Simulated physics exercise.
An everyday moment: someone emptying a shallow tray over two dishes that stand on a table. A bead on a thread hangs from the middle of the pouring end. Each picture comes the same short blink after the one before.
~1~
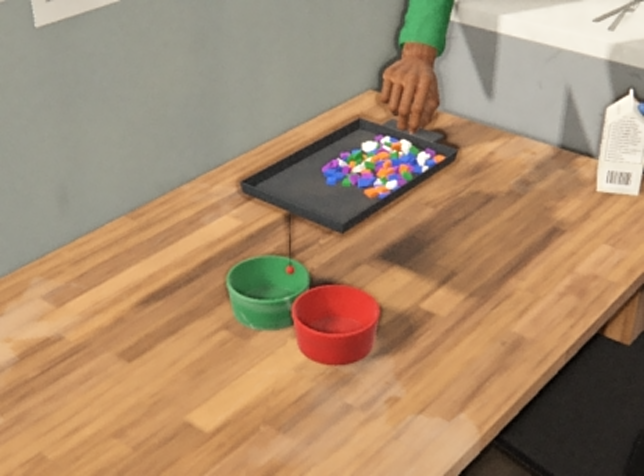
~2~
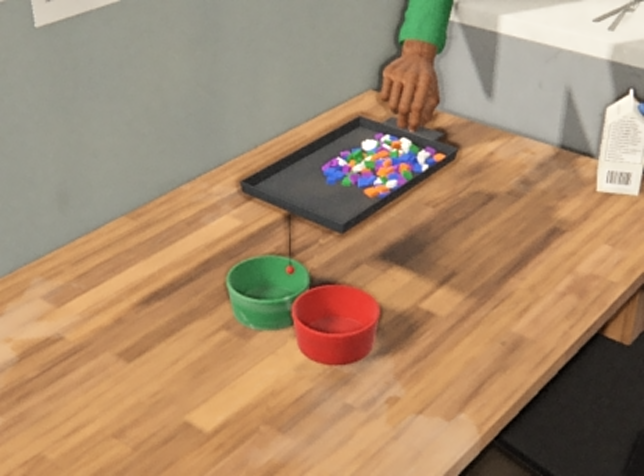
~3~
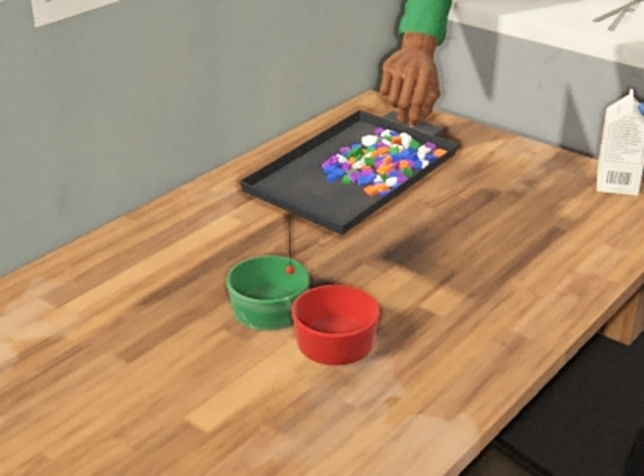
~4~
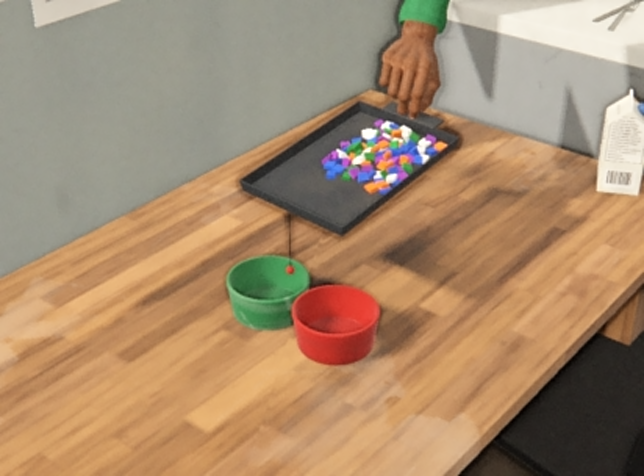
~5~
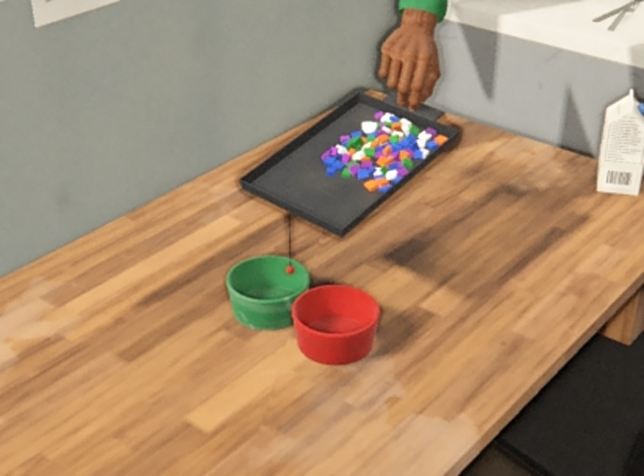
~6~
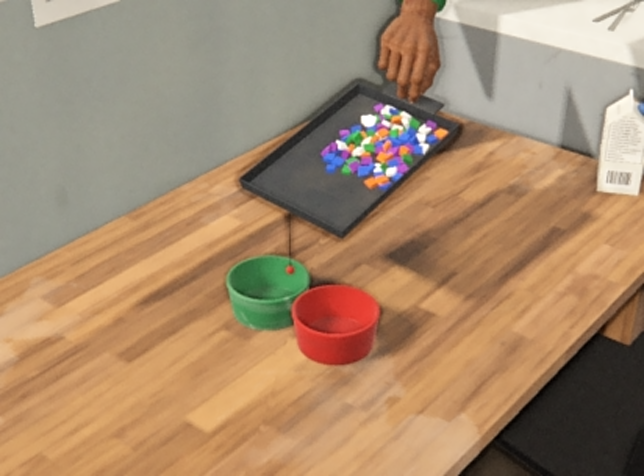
A dark shallow tray carrying a heap of small mosaic tiles in white, blue, purple, orange and green is held by a hand in a green sleeve above a wooden table, seen from above at an angle. Below its near end, where a red bead hangs on a thread, stand a green dish and, to its right, a red one. The hand gradually raises the far end, the near edge dips slightly at its right corner, and the tiles barely shift, while the camera stays still.
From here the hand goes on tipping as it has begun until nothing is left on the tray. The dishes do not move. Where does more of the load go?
The right-hand dish gets more.
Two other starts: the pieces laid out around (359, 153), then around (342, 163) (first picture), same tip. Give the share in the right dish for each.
First some 80, then 80 per cent.
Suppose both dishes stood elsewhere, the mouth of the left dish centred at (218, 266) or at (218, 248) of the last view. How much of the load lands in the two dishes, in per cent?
In turn 40 and 0 in a hundred.
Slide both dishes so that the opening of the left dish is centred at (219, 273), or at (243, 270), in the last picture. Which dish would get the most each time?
In turn: Right; the right one.
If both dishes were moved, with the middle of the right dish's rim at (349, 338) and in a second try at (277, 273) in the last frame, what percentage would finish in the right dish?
First some 20, then 0 per cent.
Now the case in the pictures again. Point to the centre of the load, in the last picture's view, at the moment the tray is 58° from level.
At about (333, 212).
Soon, tray tipped steeply; nearly all on the tray; a stray few in the right dish; a small part in the air.
A while on, tray tipped right over; about a quarter on the tray; about two thirds in the right dish; a small part in the left dish; a small part outside both; a small part in the air.
Towards the end, tray tipped past a quarter turn; most in the right dish; a small part in the left dish; a small part outside both.
Finally, tray tipped past a quarter turn; most in the right dish; a small part in the left dish; a small part outside both.
